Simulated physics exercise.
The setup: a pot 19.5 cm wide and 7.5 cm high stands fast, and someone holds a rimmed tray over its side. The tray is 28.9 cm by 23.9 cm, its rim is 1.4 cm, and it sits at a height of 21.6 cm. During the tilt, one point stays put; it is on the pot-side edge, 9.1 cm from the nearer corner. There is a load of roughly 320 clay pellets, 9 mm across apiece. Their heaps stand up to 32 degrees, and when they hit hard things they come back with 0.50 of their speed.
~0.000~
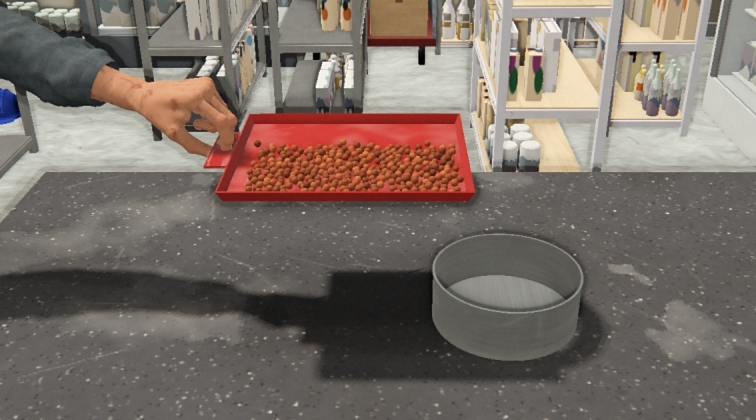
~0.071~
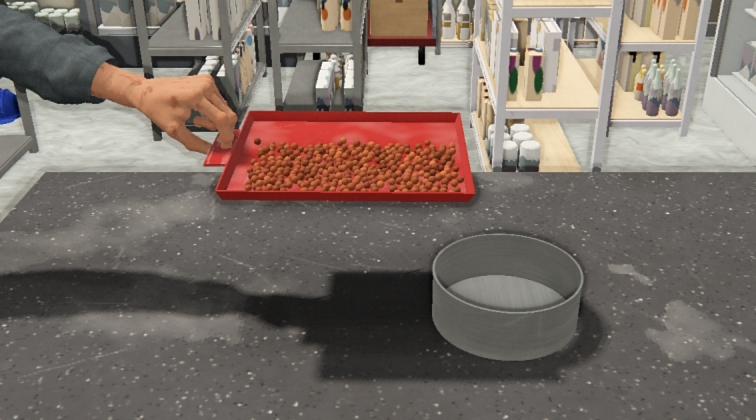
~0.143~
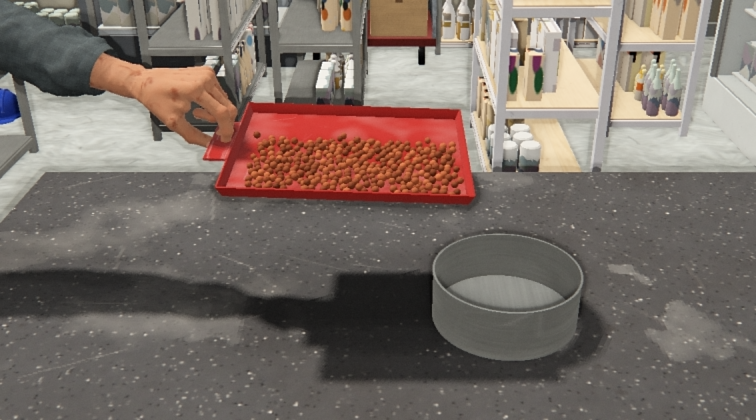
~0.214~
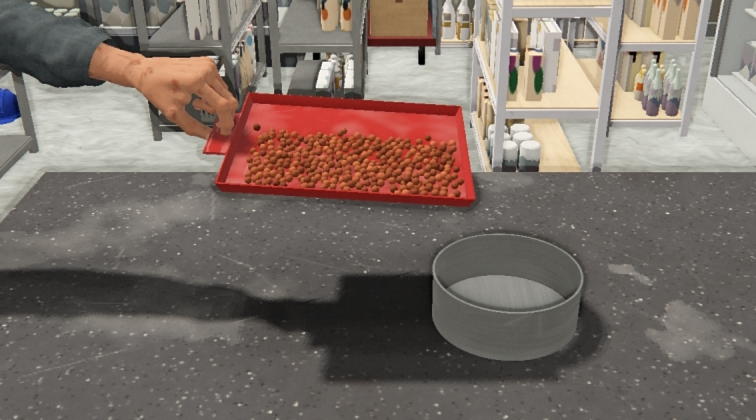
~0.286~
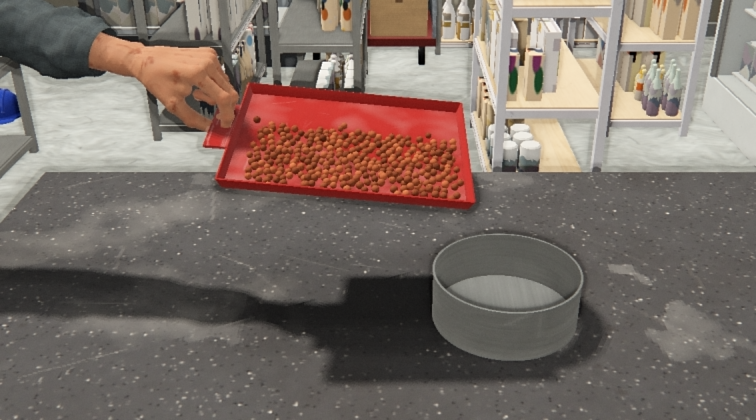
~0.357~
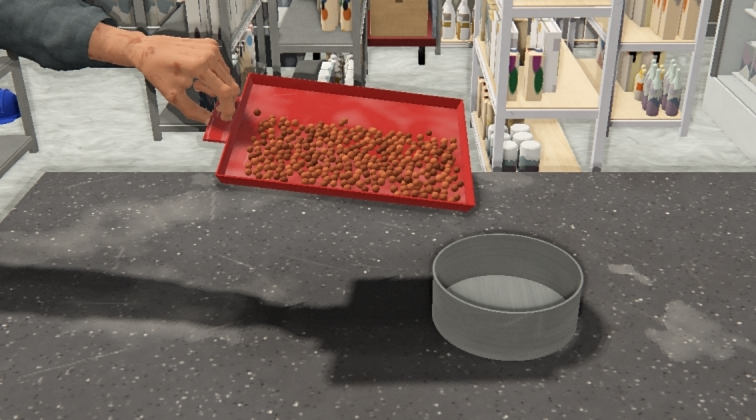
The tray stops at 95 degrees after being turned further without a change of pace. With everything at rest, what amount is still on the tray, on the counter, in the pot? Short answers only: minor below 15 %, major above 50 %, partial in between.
Tray: I predict a token amount of the load. Counter: I predict upwards of half of the load. Pot: I predict a noticeable chunk of the load.
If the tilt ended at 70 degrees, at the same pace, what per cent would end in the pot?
The pot would get around 30 per cent.
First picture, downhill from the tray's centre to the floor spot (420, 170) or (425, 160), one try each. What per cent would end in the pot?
Roughly 70 % for the first direction, roughly 75 % for the second.
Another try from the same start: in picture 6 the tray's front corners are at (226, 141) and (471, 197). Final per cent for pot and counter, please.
Final per cent - pot 75, counter 25.
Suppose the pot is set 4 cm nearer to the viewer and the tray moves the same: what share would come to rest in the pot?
In that case about 65 percent would end up there.
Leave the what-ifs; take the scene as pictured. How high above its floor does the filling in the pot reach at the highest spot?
Some 2.0 cm up.
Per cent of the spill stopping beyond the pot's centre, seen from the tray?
That works out to about 10 percent.
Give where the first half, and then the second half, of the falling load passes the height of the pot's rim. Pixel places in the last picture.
Near (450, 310) at first, near (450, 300) afterwards.
After 1.32 s, tilt 50 degrees; the tray holds 100 %, the pot 0 %.
After 1.96 s, tilt 76 degrees; the tray holds 45 %, the pot 5 %.
After 2.64 s, tilt 95 degrees; the tray holds 0 %, the pot 35 %.
At rest (3.0 s), tray 0 %, counter 65 %, pot 35 %.
